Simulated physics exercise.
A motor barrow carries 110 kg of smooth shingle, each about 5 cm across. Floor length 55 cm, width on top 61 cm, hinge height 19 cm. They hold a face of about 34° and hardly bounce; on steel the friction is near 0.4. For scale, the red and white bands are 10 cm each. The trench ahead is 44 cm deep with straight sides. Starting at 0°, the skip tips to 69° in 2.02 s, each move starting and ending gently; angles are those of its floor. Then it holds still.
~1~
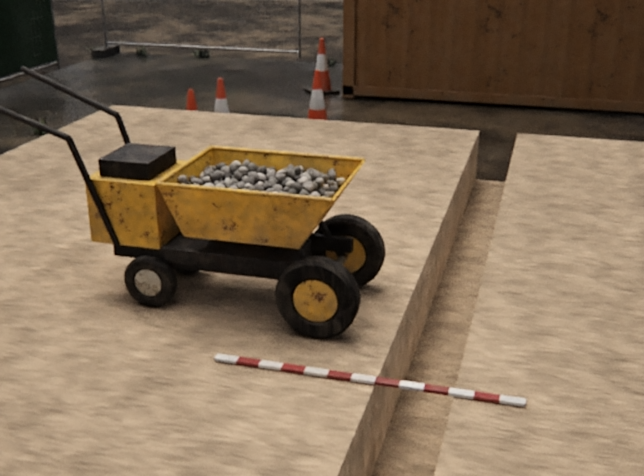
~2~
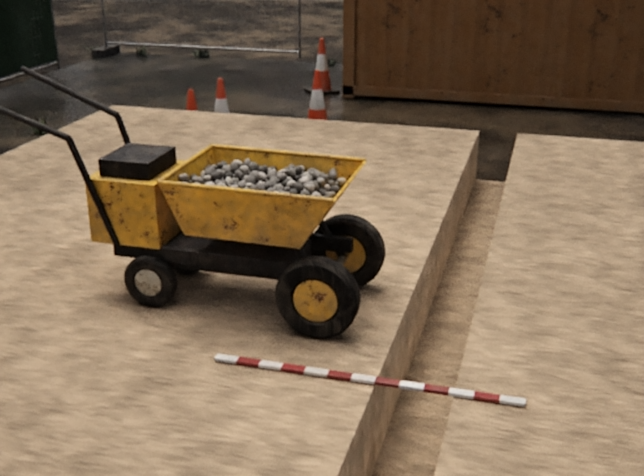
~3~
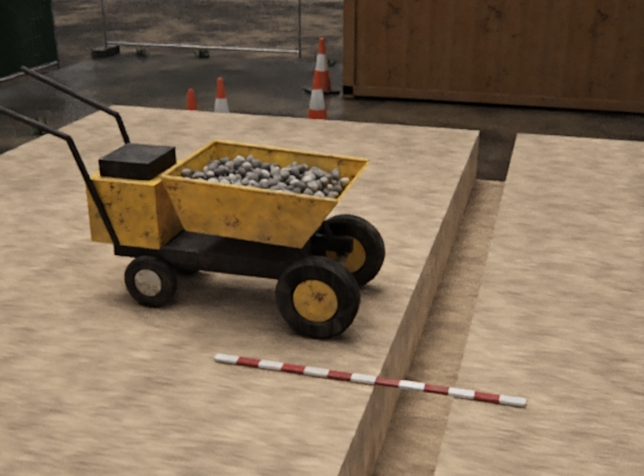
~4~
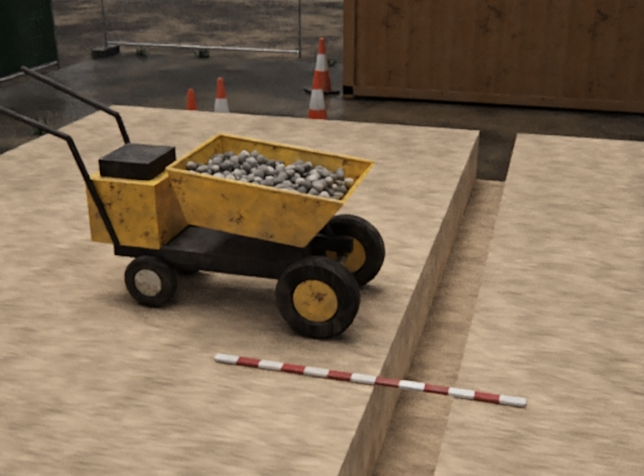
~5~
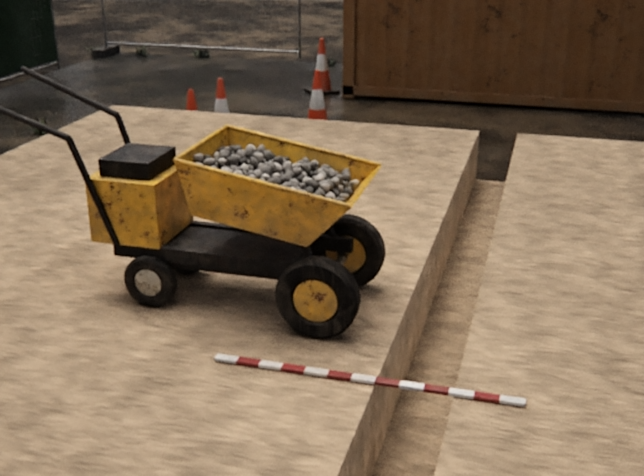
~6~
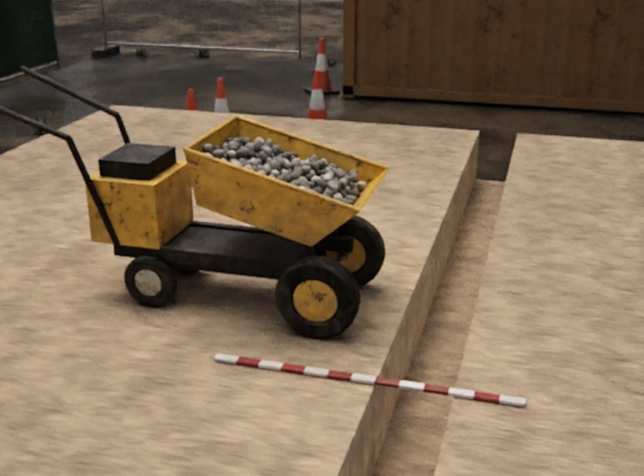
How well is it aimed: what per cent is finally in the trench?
Roughly 60 per cent ends in the trench.
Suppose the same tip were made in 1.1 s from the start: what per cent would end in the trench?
In that case some 50 per cent.
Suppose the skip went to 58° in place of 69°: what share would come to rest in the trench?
It would be near 50 per cent.
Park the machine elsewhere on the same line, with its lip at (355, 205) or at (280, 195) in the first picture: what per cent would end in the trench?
First some 35, then 100 per cent.
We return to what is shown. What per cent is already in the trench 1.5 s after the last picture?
Some 25 per cent.
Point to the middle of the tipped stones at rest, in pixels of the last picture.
Around (457, 387).
Then, 0.9 s after the last picture the floor is at 58°, 97 % in the skip, 3 % in the trench; the foremost stones are at (450, 307).
Then, 1.5 s after the last picture the floor is at 69°, 45 % in the skip, 25 % in the trench, 31 % past the trench; the foremost stones are at (579, 331).
Then, 1.9 s after the last picture the floor is at 69°, 22 % in the skip, 37 % in the trench, 41 % past the trench; the foremost stones are past the picture's edge.
Then, 3.8 s after the last picture the floor is at 69°, 0 % in the skip, 60 % in the trench, 40 % past the trench; the foremost stones are past the picture's edge.
